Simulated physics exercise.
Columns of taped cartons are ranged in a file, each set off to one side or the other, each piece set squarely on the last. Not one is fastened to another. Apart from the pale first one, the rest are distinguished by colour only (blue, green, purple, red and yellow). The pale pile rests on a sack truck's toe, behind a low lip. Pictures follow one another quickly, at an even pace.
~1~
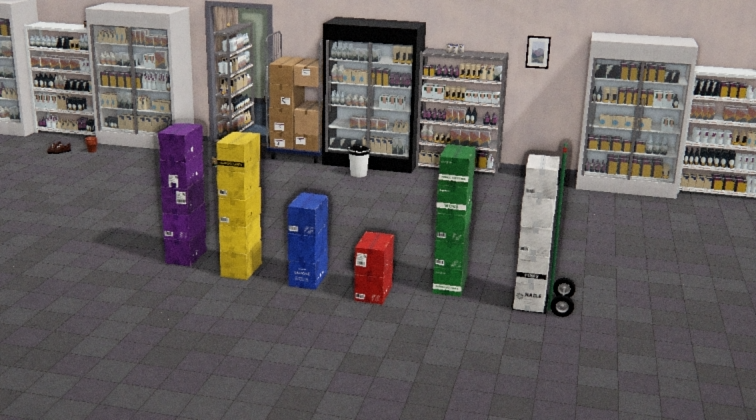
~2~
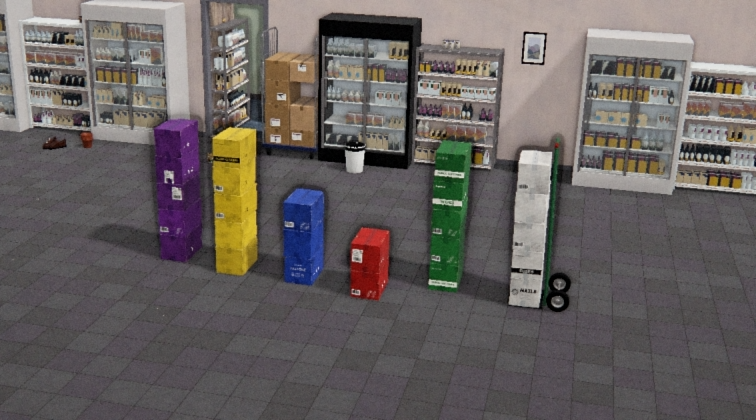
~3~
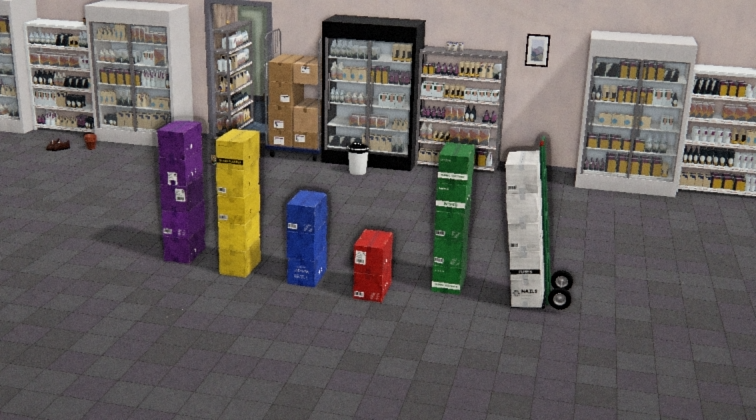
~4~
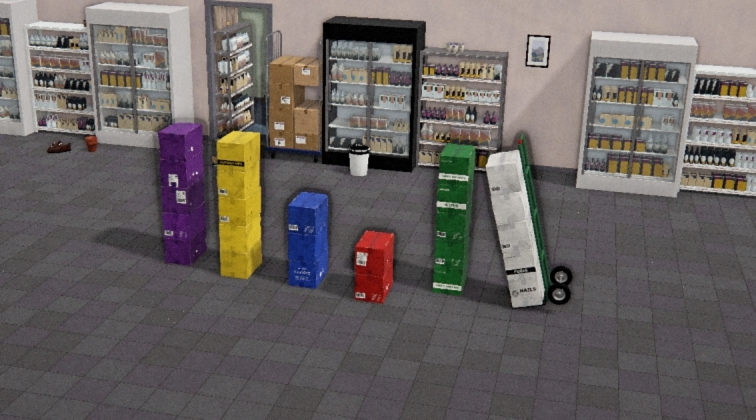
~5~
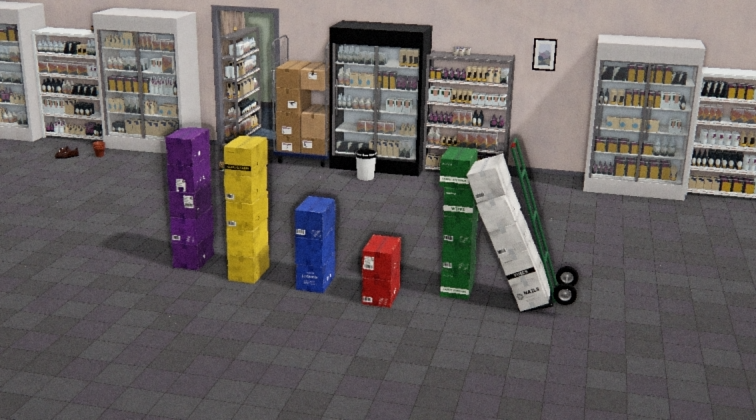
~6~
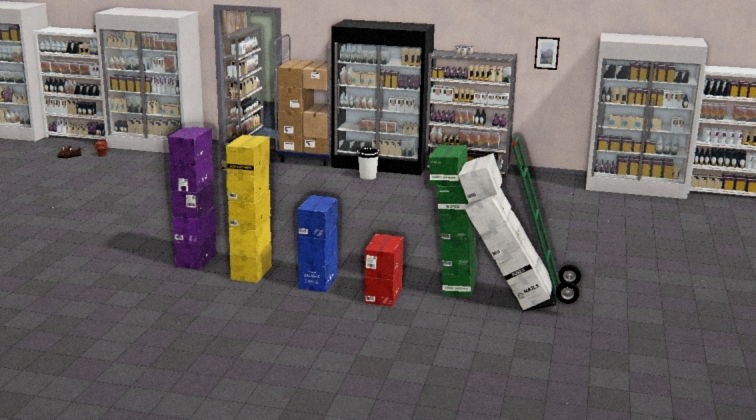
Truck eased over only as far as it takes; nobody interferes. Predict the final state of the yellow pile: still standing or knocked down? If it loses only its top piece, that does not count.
Still standing.
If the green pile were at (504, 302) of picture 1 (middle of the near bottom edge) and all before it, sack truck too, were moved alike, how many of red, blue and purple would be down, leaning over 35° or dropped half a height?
By colour: Red 0, blue 0, purple 0.
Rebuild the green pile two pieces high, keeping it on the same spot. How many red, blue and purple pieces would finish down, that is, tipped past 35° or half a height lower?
Going pile by pile: Red 0, blue 0, purple 0.
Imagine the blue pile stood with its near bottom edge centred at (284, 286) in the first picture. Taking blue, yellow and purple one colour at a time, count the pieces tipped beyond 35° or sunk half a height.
Blue: 0; yellow: 0; purple: 0.
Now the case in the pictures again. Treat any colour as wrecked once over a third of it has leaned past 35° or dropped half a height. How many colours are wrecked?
2.
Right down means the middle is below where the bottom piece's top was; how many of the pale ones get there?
The number is 2.
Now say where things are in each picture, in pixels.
In the first frame (places mark the middle of the side facing us), truck frame (561, 186) level; top yellow carton (231, 158); top green carton (454, 172); the rest undisturbed.
Truck frame (554, 181) rocked barely; top yellow carton (226, 154), in the second frame.
Truck frame (543, 179) rocked a little, top of the pale pile leaning a little; top yellow carton (230, 155); the rest undisturbed, in the third frame.
Truck frame (525, 177) rocked a little, top of the pale pile leaning clearly; top yellow carton (231, 157); the rest undisturbed, in the fourth frame.
Truck frame (521, 179) rocked clearly, top of the pale pile leaning clearly; top yellow carton (238, 162); top green carton (454, 174) shifted a little; one has shifted, in the fifth frame.
Truck frame (523, 178) rocked clearly, top of the pale pile leaning clearly; top yellow carton (240, 161); top green carton (444, 171) leaning barely; 5 disturbed, none down, in the sixth frame.
Soon after the last picture, 5 of the pale pile down; none of the 5 yellow cartons down (0 of 20 in all colours); top yellow carton unmoved; top green carton leaning clearly, half its height lower.
A little later, 5 of the pale pile down; none of the 5 yellow cartons down (5 of 20 in all colours); top yellow carton unmoved; top green carton leaning steeply, some two heights lower.
At rest, 5 of the pale pile down; none of the 5 yellow cartons down (7 of 20 in all colours); top yellow carton unmoved; top green carton on its side. As the last picture would show them, middles, top yellow carton near (248, 155), top green carton near (274, 243).
